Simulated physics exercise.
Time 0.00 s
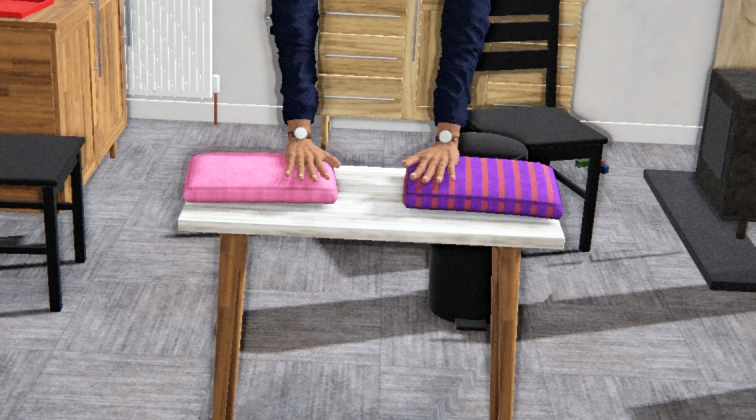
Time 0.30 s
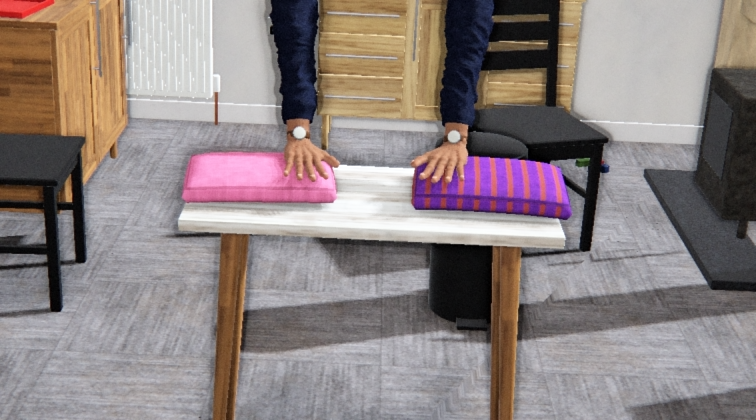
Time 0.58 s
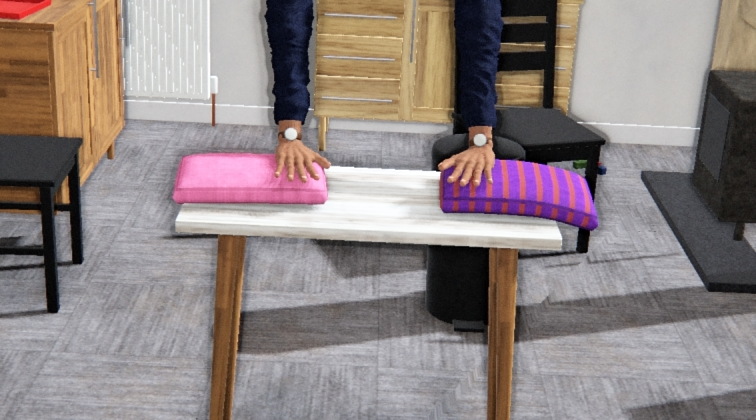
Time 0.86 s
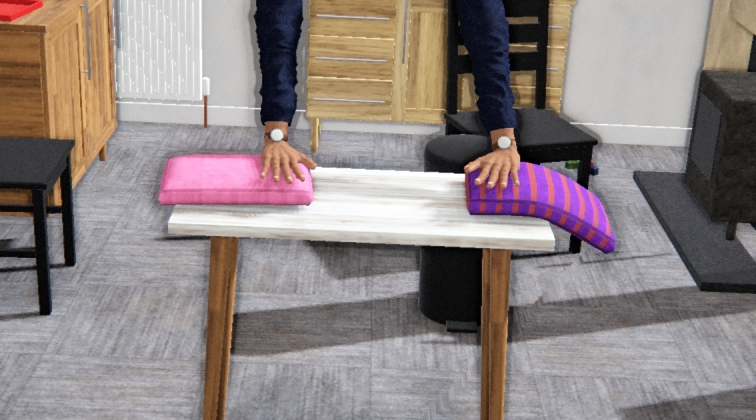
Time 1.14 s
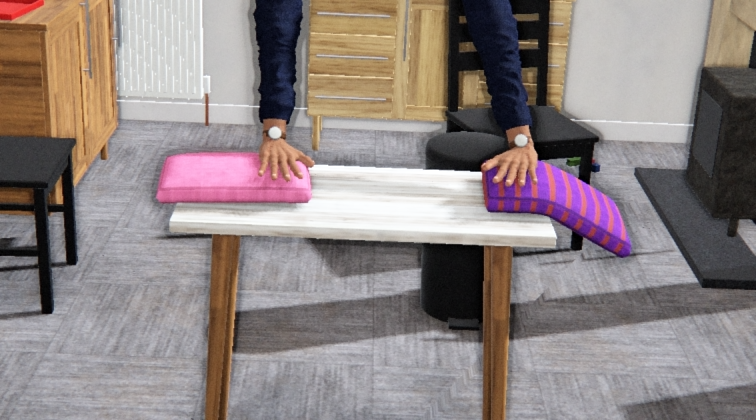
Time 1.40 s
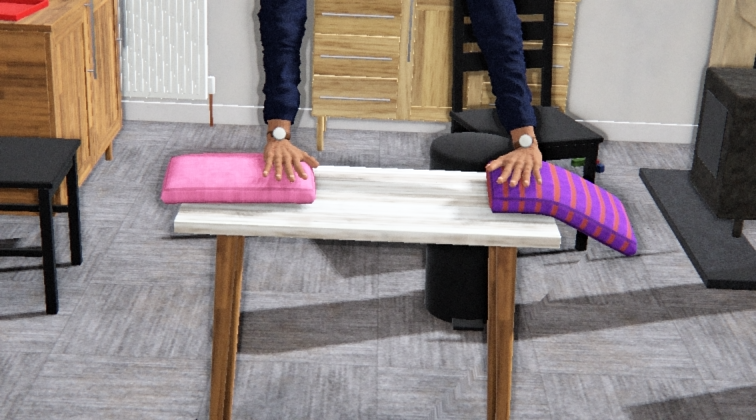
In a room with a grey carpet, two hands on a white-topped bench slid a striped purple cushion right until it bent down over the edge, while a pink one shifted slightly left.
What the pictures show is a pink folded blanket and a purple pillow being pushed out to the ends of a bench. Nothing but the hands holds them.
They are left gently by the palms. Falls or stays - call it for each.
Call: Pink folded blanket stays; purple pillow falls.
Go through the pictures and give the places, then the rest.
In the first frame, folded blanket tip (189, 187); pillow tip (557, 201).
In the second frame, folded blanket tip (188, 187); pillow tip (565, 202).
In the third frame, folded blanket tip (179, 188); pillow tip (591, 213).
In the fourth frame, folded blanket tip (165, 189); pillow tip (607, 238).
In the fifth frame, folded blanket tip (163, 188); pillow tip (622, 241).
In the sixth frame, folded blanket tip (167, 188), a small part past the edge; pillow tip (628, 239), well over half past the edge.
By 1.68 s, folded blanket unmoved; pillow tipping outwards near (566, 214).
By 1.92 s, folded blanket unmoved; pillow falling near (567, 308).
By 2.14 s, folded blanket unmoved; pillow on the floor.
When it is over, folded blanket unmoved; pillow on the floor. The pink folded blanket holds its place and the purple pillow slumps off the end.
